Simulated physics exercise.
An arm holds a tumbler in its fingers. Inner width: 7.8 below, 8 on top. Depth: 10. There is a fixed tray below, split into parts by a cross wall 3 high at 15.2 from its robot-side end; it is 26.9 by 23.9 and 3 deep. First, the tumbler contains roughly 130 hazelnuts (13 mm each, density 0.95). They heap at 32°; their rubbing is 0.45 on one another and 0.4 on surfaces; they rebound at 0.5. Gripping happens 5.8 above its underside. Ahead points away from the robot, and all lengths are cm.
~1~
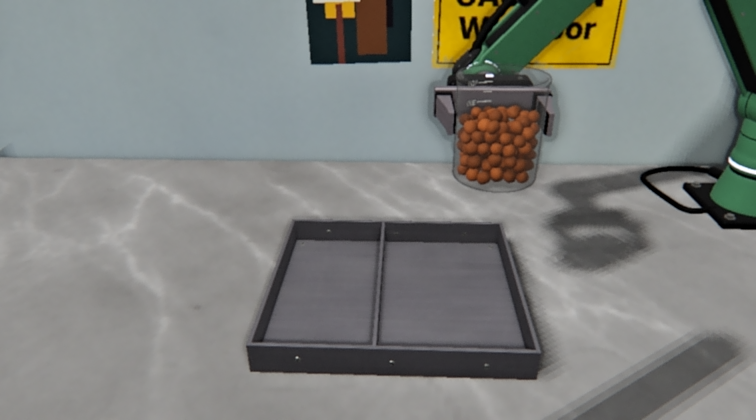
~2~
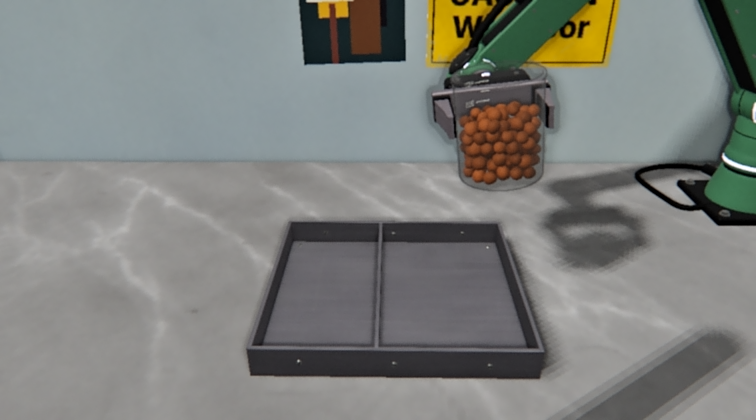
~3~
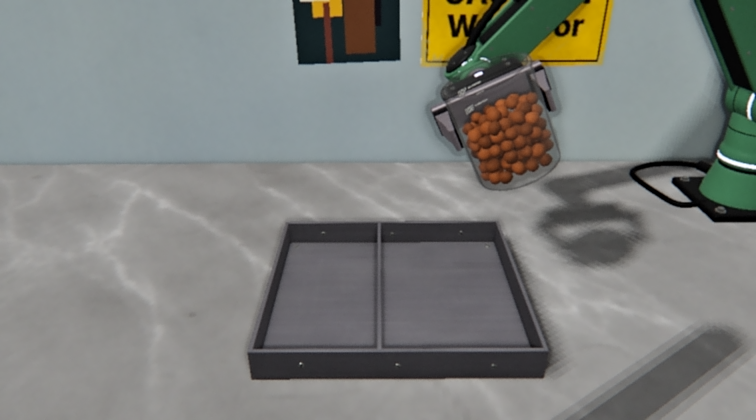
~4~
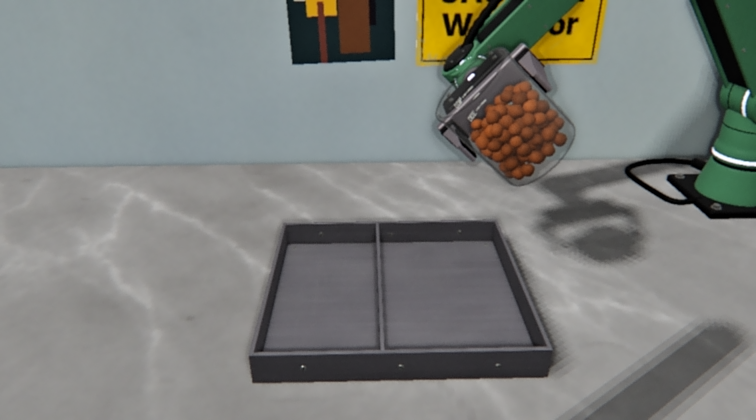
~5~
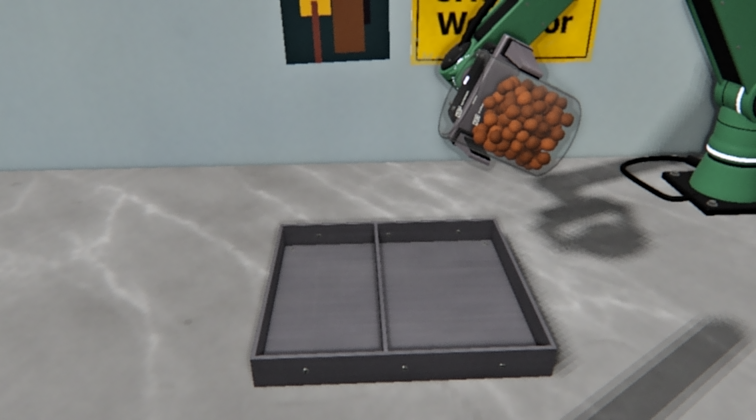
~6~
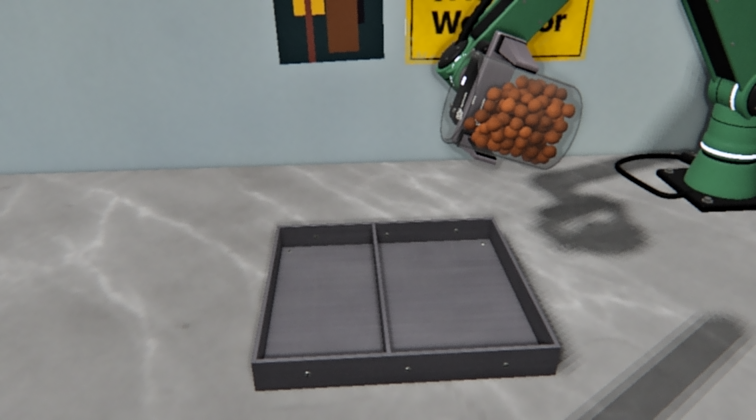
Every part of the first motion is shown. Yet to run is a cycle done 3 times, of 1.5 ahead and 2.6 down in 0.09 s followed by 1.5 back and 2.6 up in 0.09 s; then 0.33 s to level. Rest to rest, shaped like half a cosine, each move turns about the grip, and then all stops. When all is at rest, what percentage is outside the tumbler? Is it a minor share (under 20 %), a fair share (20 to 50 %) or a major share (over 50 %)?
It is a minor share.
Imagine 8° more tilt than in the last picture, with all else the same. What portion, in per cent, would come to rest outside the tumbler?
About 15 %.
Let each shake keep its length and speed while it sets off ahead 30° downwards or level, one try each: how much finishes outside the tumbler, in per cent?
10 and 35 %.
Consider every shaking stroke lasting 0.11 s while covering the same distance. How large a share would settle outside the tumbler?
It would come to around 0 %.
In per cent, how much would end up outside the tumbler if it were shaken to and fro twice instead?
I'd expect something close to 5 per cent.
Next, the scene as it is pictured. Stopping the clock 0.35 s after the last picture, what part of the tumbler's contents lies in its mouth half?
Something near 35 per cent is there.
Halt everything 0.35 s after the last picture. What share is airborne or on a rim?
Reading at that time: Some 2 per cent.
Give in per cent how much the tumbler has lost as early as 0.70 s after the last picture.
Roughly 5 per cent by then.
Then, 0.35 s later, tilted 71° forward, highest piece 22 above the table; 128 in the tumbler, 1 in the far-side part, 2 in flight or on a rim.
Then, 0.70 s later, tilted 39° forward, highest piece 23 above the table; 123 in the tumbler, 4 in the robot-side part, 3 in the far-side part, 1 in flight or on a rim.
Then, 1.07 s later, level, highest piece 25 above the table; 123 in the tumbler, 5 in the robot-side part, 3 in the far-side part.
Then, 2.12 s later, level, highest piece 24 above the table; 123 in the tumbler, 5 in the robot-side part, 3 in the far-side part.
At rest, 123 in the tumbler, 5 in the robot-side part, 3 in the far-side part. That is 6 % outside the tumbler.
